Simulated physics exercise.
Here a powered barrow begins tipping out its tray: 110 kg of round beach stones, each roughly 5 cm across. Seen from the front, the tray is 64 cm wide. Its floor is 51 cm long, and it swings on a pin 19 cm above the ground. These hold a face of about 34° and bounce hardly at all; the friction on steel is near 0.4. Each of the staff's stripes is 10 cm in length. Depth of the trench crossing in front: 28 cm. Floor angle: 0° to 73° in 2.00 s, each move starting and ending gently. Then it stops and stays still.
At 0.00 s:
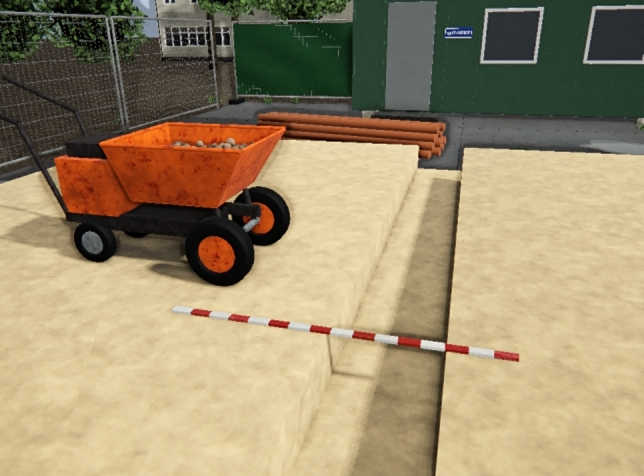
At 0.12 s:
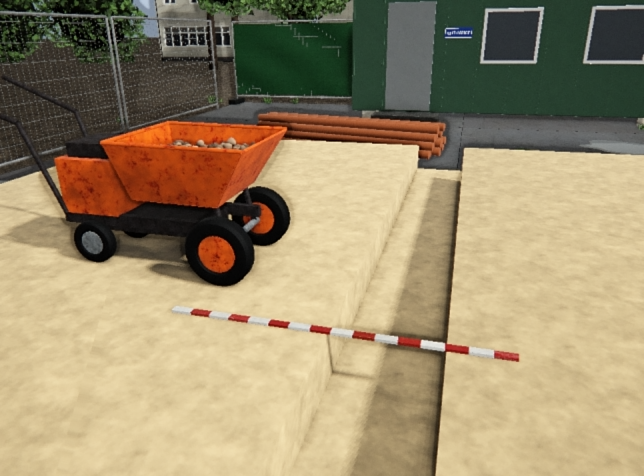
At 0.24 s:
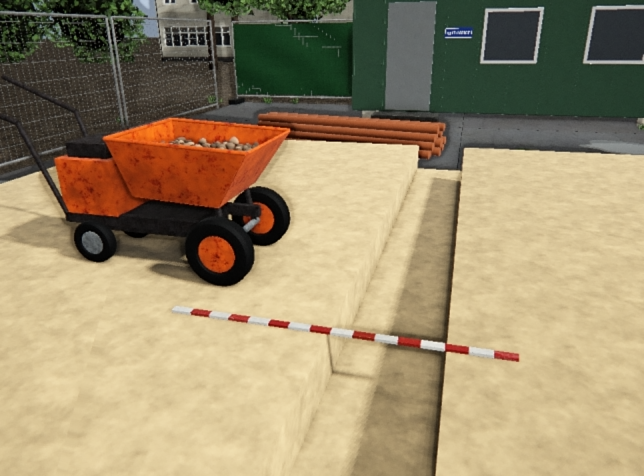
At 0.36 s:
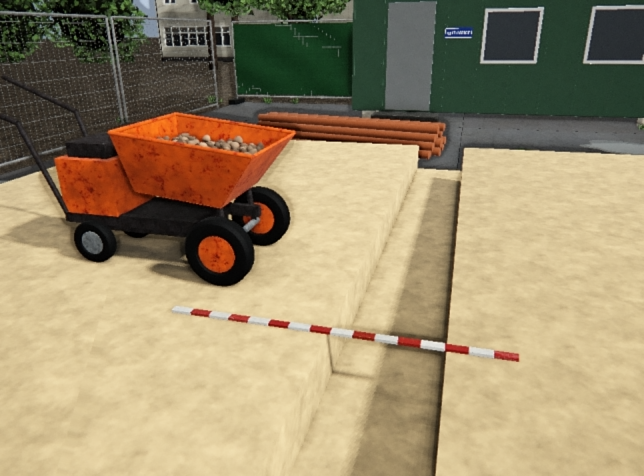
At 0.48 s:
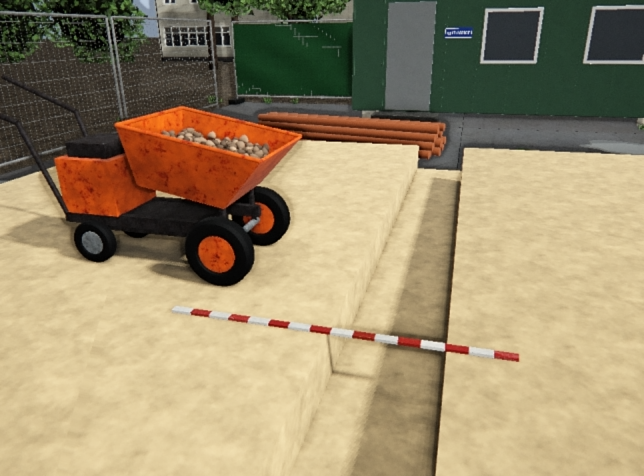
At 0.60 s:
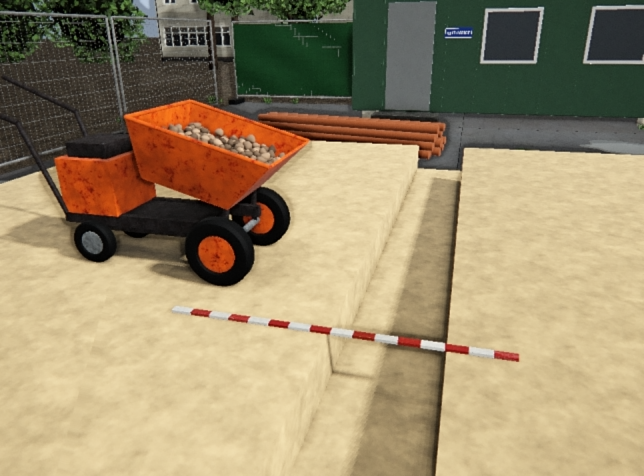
On a fenced building site, an orange powered barrow beside a trench gradually tilts its stone-filled tray forward to the right.
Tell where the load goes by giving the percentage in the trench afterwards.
About 99 per cent of the load is in the trench.
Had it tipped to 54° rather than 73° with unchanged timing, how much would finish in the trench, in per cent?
In that case around 20 percent.
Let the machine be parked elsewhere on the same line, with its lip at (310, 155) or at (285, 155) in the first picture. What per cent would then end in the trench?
Roughly 95 in a hundred, then 100 in a hundred.
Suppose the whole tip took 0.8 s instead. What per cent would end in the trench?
Near 100 per cent.
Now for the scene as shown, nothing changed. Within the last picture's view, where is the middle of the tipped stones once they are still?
Centre estimate: Around (392, 314).
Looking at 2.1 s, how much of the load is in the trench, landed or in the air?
I'd say near 50 per cent at that time.
After 1.5 s the floor is at 62°; 99 % in the tray, 1 % short of the trench; the foremost stones are at (339, 237).
After 2.1 s the floor is at 73°; 48 % in the tray, 3 % short of the trench, 49 % in the trench; the foremost stones are at (443, 338).
After 2.5 s the floor is at 73°; 24 % in the tray, 4 % short of the trench, 72 % in the trench; the foremost stones are at (444, 333).
After 4.4 s the floor is at 73°; 0 % in the tray, 1 % short of the trench, 99 % in the trench; the foremost stones are at (444, 330).
